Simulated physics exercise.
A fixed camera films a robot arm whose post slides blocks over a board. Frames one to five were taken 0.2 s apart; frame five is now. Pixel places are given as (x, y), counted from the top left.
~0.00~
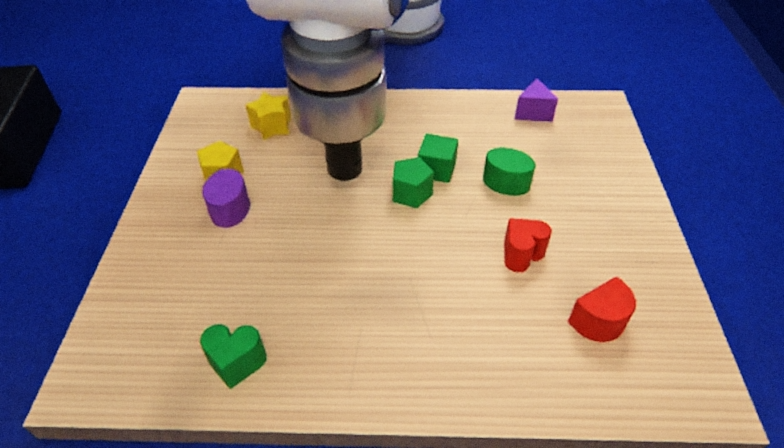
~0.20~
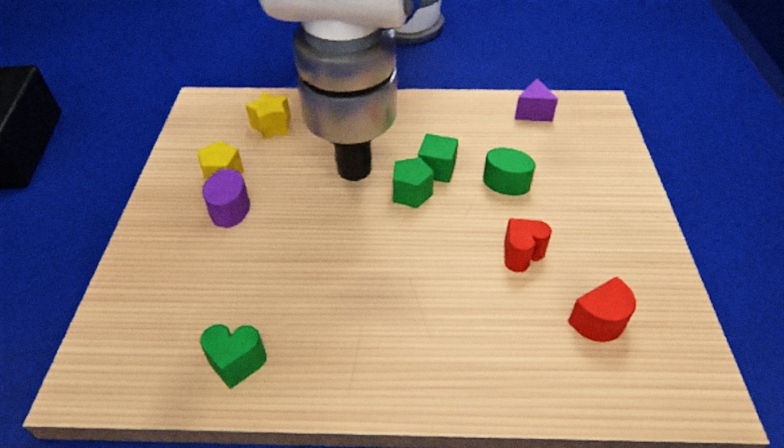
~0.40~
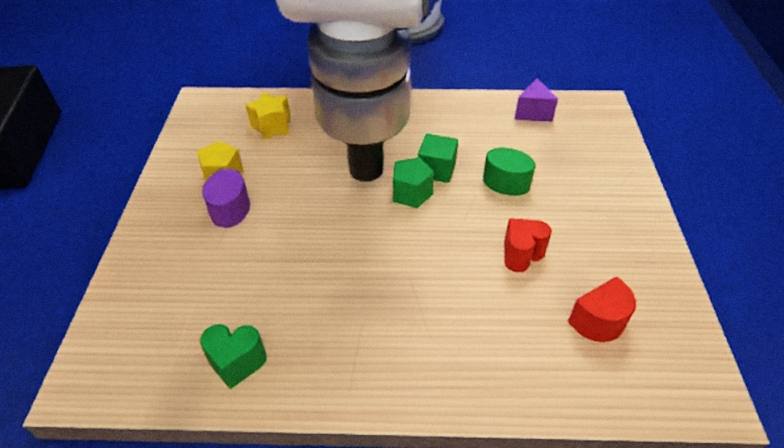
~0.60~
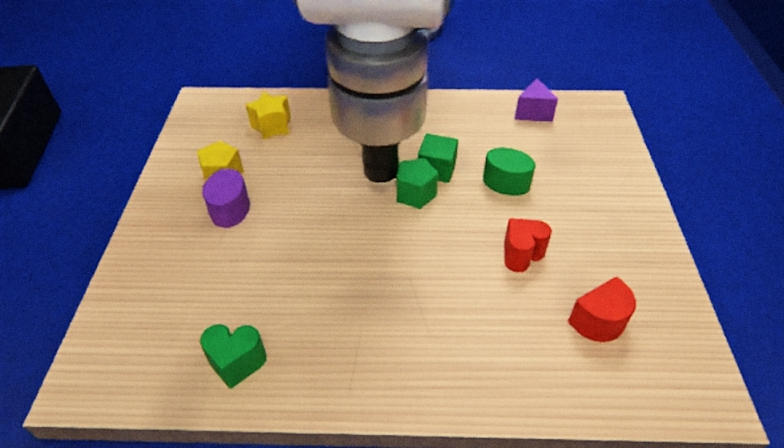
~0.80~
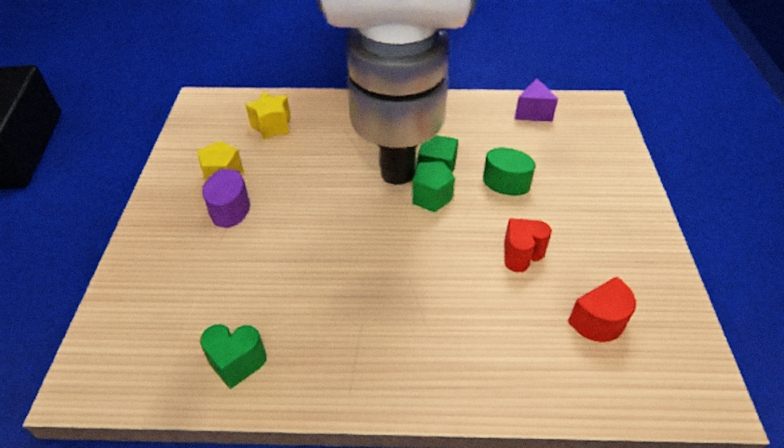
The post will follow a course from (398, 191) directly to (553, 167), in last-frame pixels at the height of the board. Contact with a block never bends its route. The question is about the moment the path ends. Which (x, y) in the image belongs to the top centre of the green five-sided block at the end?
At the end it should sit near (495, 180).
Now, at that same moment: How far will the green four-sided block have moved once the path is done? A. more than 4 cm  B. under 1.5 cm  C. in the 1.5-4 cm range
That would be C.
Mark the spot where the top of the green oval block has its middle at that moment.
Top centre: (586, 164).
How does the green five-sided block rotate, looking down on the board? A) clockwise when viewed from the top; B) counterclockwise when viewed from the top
My pick is A.
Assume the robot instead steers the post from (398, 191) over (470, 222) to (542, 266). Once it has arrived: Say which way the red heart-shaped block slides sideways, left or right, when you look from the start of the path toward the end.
It shifts rightward.
The first path, step by step. One third of the way, post (453, 167); green five-sided block (483, 178), turned 50° clockwise; green four-sided block (453, 138), turned 20° anticlockwise.
Two thirds of the way, post (506, 159); green five-sided block (494, 180), turned 70° clockwise; green four-sided block (454, 137), turned 25° anticlockwise; green oval block (547, 160), turned 25° clockwise.
At the end, post (557, 150); green five-sided block (494, 180), turned 70° clockwise; green four-sided block (454, 137), turned 25° anticlockwise; green oval block (586, 164), turned 95° clockwise.
